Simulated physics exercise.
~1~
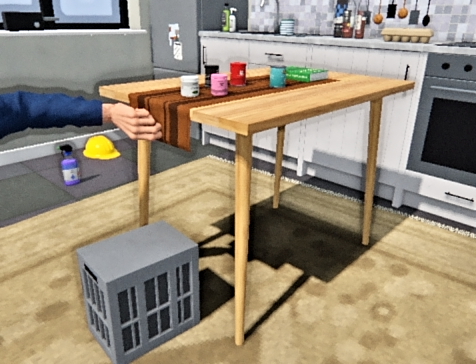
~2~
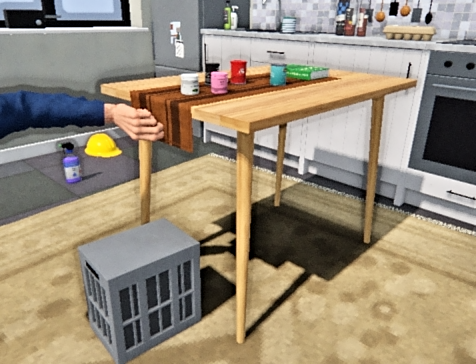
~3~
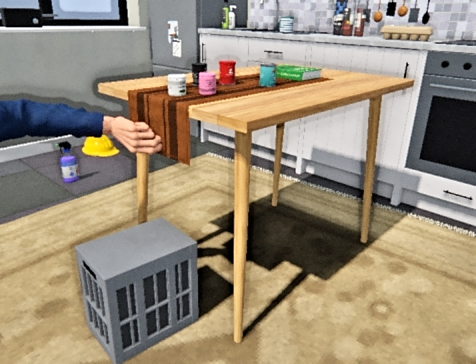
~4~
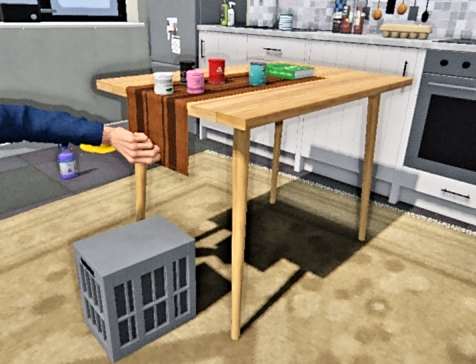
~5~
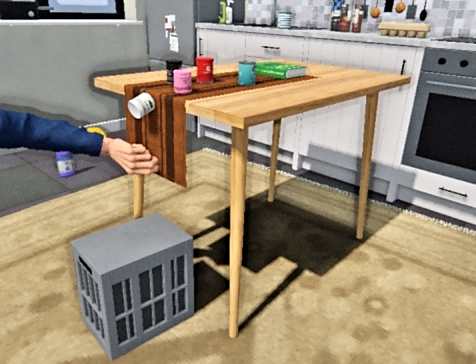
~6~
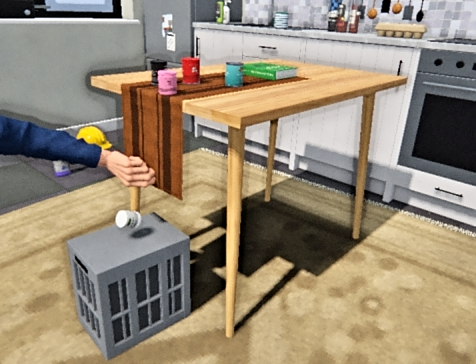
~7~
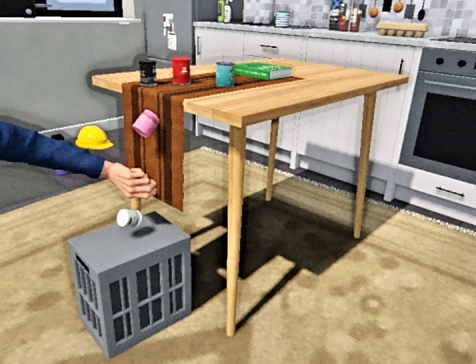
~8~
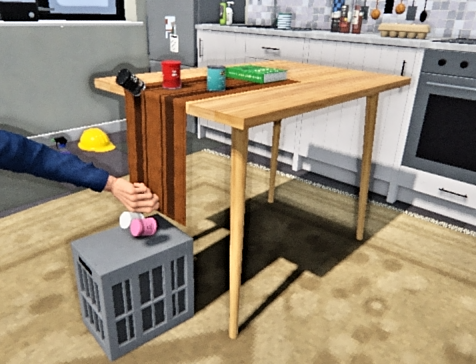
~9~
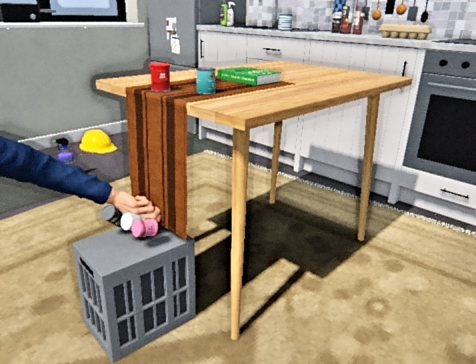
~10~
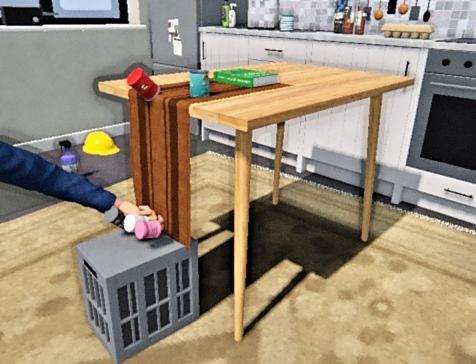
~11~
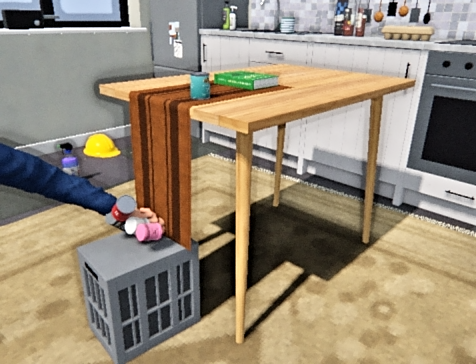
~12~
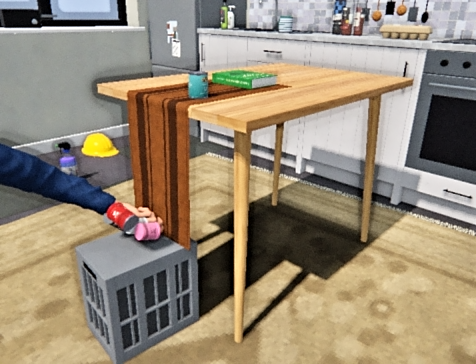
In a kitchen, a hand slowly pulled a brown cloth down over the left end of a wooden table, and the white, pink, black and red containers toppled off one by one onto a grey crate, leaving the turquoise one and a green book on top.
